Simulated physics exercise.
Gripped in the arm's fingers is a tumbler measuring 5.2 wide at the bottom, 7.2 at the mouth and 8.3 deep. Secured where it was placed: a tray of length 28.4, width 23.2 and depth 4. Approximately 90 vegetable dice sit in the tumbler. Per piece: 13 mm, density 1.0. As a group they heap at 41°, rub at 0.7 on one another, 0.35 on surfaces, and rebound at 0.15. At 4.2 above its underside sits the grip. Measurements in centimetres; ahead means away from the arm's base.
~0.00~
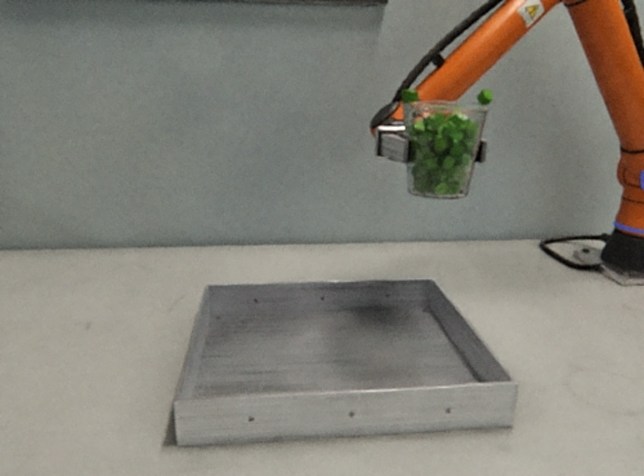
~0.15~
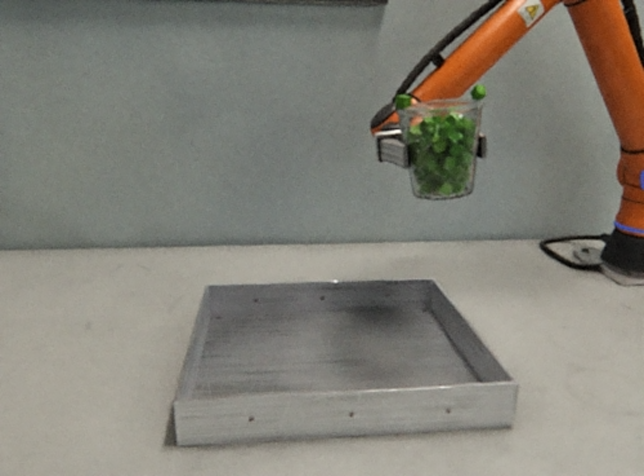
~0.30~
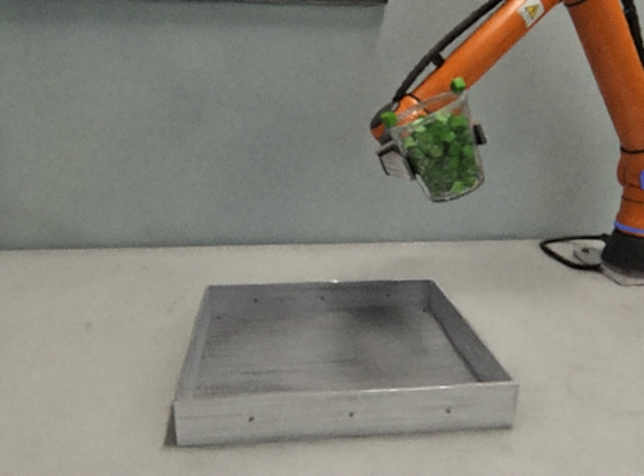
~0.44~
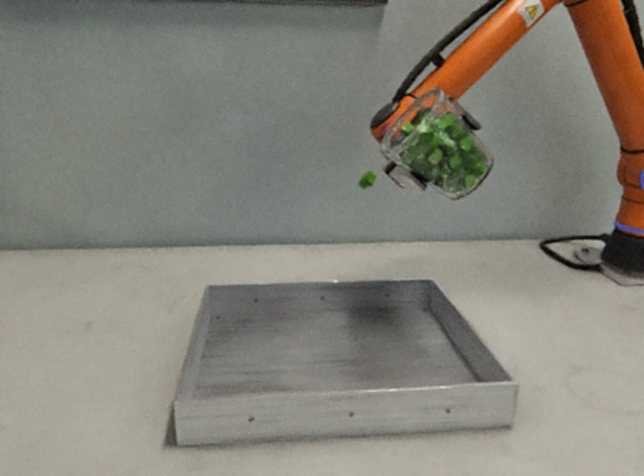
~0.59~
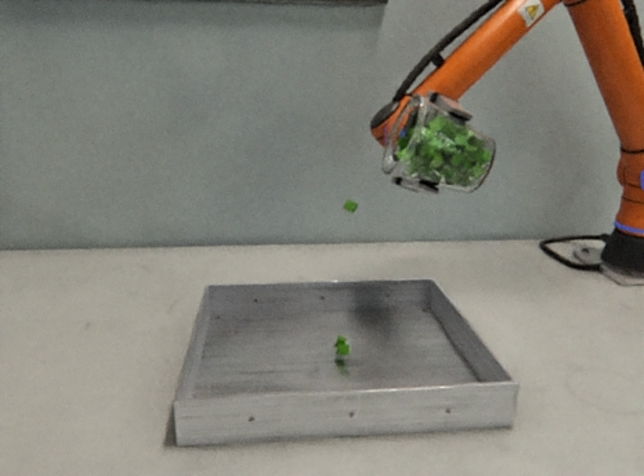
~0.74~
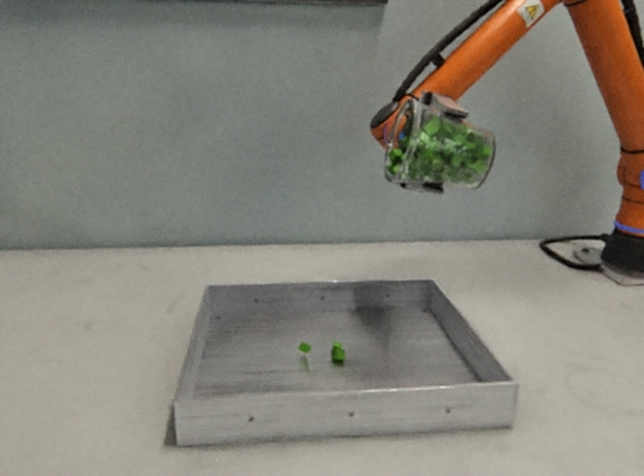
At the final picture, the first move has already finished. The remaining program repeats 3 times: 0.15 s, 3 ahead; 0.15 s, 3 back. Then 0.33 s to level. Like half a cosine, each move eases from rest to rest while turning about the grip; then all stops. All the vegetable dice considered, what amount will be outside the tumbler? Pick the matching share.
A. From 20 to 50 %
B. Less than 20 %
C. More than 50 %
From 20 to 50 % (A).
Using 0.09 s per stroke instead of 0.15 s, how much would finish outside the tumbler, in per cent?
Then about 80 per cent.
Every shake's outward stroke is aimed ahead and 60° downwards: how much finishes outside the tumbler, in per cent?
I'd say close to 10 per cent.
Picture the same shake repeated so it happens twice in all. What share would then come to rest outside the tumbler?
About 30 %.
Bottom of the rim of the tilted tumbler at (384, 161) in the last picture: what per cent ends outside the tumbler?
Roughly 5 per cent.
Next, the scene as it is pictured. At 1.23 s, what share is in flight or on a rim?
About 3 per cent.
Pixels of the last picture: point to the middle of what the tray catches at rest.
Near (342, 352).
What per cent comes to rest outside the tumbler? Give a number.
30 per cent or thereabouts.
After 1.23 s, tilted 77° forward, highest piece 24 above the table; 72 in the tumbler, 12 in the tray, 3 in flight or on a rim.
After 1.72 s, tilted 65° forward, highest piece 24 above the table; 59 in the tumbler, 27 in the tray, 1 in flight or on a rim.
After 2.17 s, level, highest piece 26 above the table; 59 in the tumbler, 28 in the tray.
After 3.22 s, level, highest piece 25 above the table; 59 in the tumbler, 28 in the tray.
At rest, 59 in the tumbler, 28 in the tray. That is 32 % outside the tumbler.
